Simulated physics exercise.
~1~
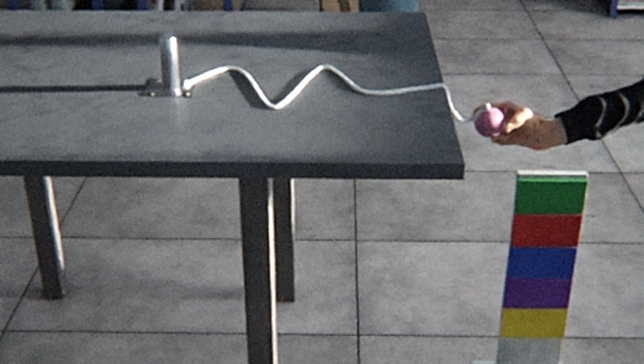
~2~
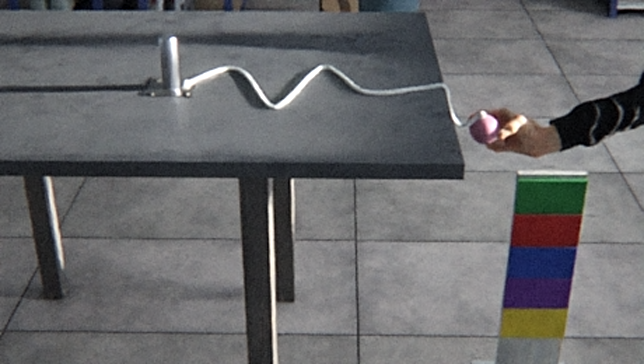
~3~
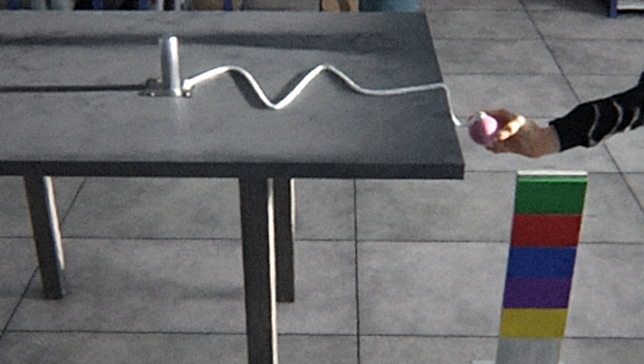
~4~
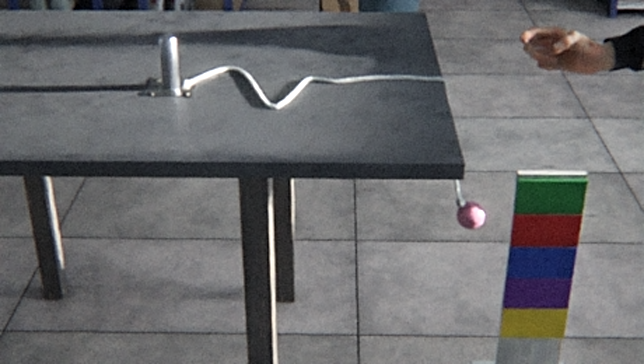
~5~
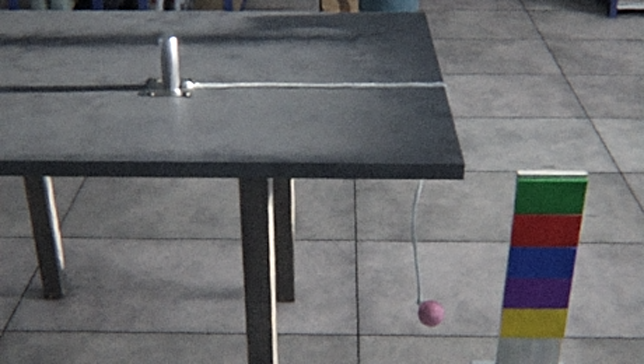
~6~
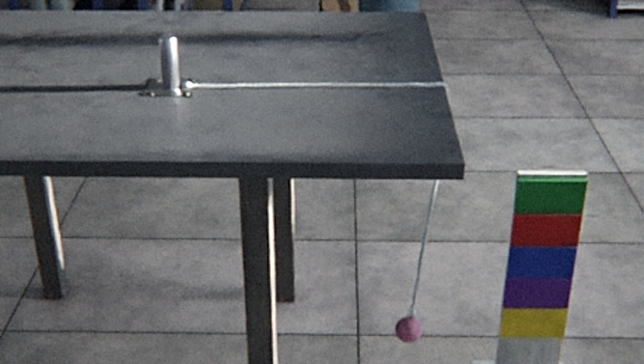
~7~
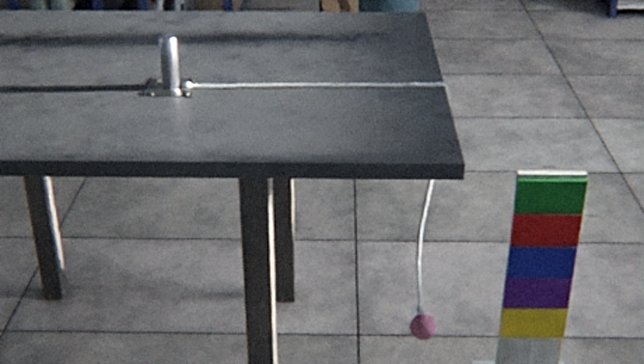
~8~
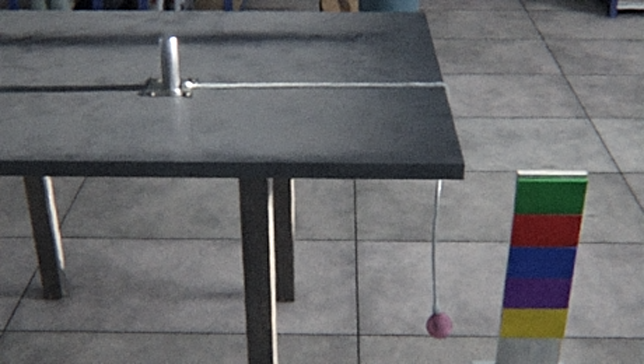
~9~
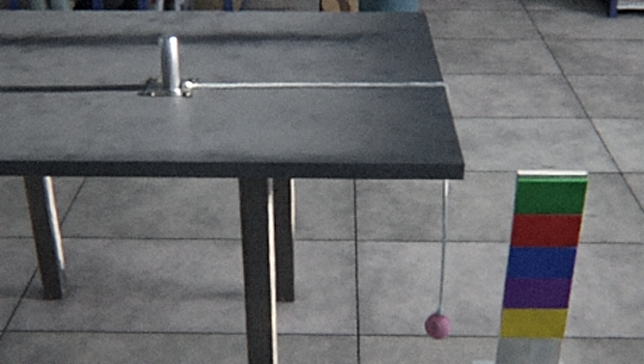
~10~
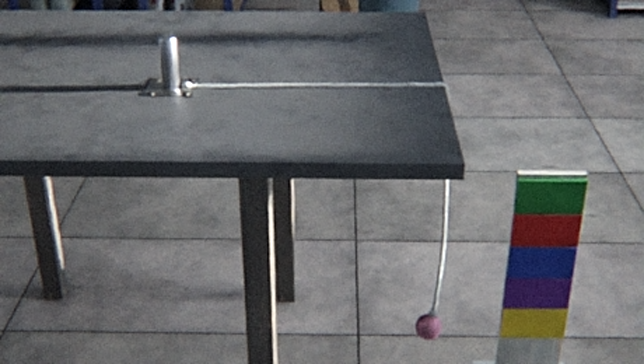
A pink ball on a slack white cord was held out past the edge of a dark table, then dropped when the hand let go; the cord pulled straight, and the ball swung gently below the tabletop, hanging level with the striped board's yellow band.
